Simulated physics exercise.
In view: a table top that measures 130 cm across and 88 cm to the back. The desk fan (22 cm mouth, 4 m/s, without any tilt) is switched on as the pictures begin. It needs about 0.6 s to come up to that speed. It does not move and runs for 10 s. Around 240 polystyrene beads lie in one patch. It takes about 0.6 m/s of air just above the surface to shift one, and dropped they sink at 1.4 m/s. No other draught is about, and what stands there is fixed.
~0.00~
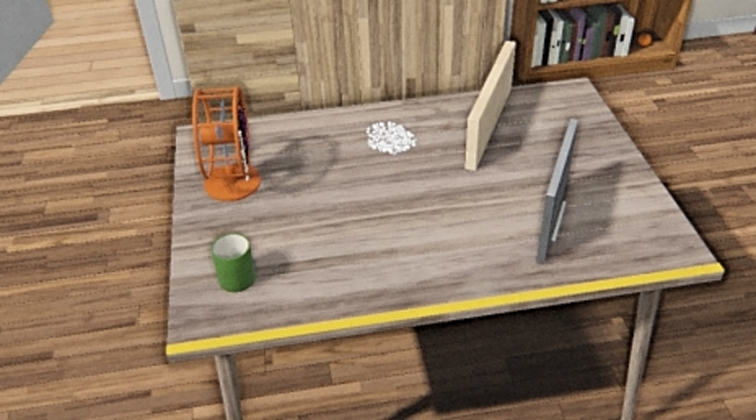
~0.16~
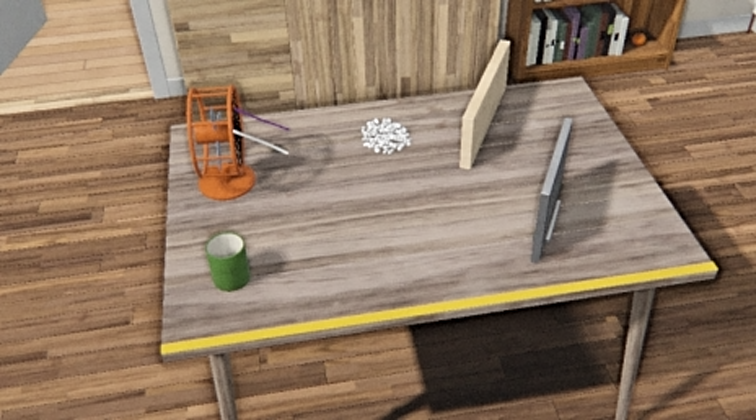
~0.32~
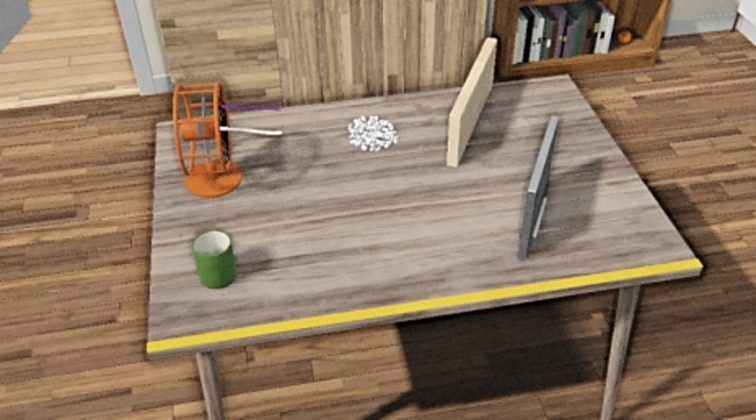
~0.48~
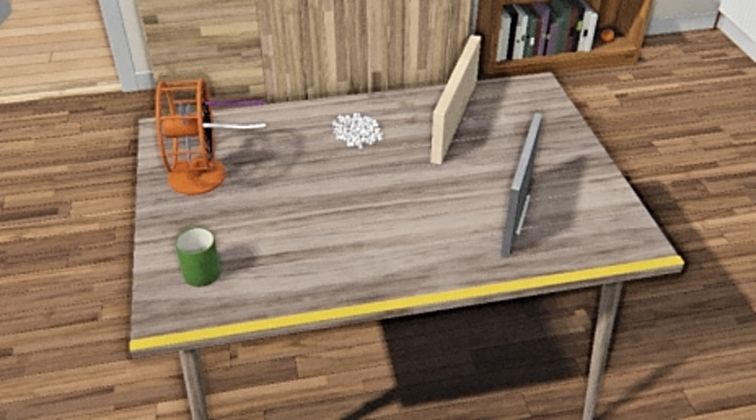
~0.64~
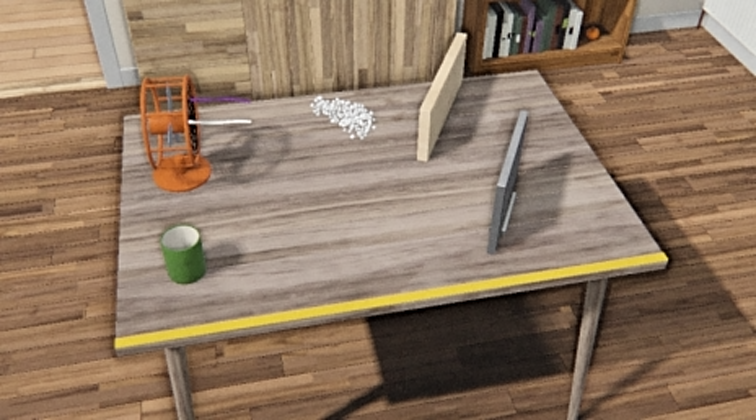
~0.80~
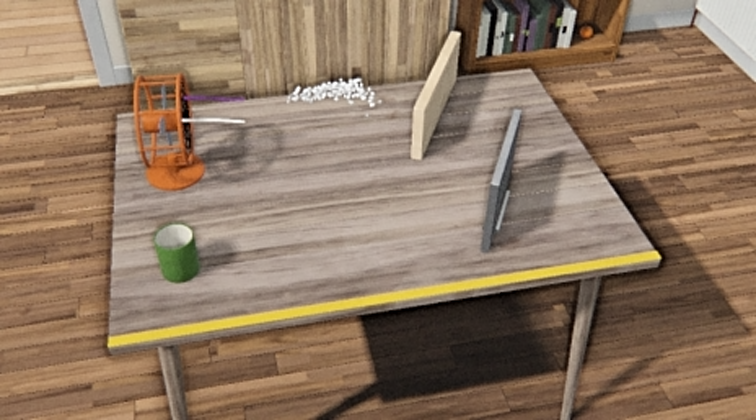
We see an orange desk fan with streamers blowing out to the right on a wooden table with a green cup and two upright panels; a patch of white beads lies still, then spreads and shifts toward the back edge.
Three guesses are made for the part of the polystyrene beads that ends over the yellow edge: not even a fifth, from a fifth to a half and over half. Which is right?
By then less than a fifth are over the yellow edge.
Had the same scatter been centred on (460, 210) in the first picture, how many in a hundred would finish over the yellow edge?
In that case some 60 per cent.
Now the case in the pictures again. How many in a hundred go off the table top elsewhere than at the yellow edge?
About 70 %.
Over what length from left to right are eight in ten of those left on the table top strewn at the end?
Roughly 10 cm.
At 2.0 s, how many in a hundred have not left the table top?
About 30 %.
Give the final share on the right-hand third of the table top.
Near 0 %.
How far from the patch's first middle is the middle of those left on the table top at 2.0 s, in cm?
About 20 cm.
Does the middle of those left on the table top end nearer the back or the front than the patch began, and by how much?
Towards the back, some 15 cm.
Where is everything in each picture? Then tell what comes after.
The middle of the polystyrene beads is near (393, 138), none has stirred yet and the mouth of the desk fan is at (223, 133), in the first frame.
The middle of the polystyrene beads is near (389, 135), none has stirred yet and the yellow edge is centred on (451, 310), in the second frame.
The middle of the polystyrene beads is near (376, 133), none has stirred yet, the top of a board is at (475, 74) and the top of a laptop is at (544, 151), in the third frame.
The middle of the polystyrene beads is near (359, 129) and about 1 % have left their places, in the fourth frame.
The middle of the polystyrene beads is near (346, 114), the farthest in sight from the desk fan is at (372, 115) and all have left their places, in the fifth frame.
The middle of the polystyrene beads is near (335, 92), the farthest in sight from the desk fan is at (360, 81) and all have left their places, in the sixth frame.
After 2.0 s the count stands so, 0 % are over the yellow edge; the middle of those still in play is near (313, 96).
After 3.2 s the count stands so, 0 % are over the yellow edge; the middle of those still in play is near (313, 96).
After 5.5 s the count stands so, 0 % are over the yellow edge; the middle of those still in play is near (313, 96).
After 10.0 s, at the end, 0 % are over the yellow edge; the middle of those still in play is near (313, 96).
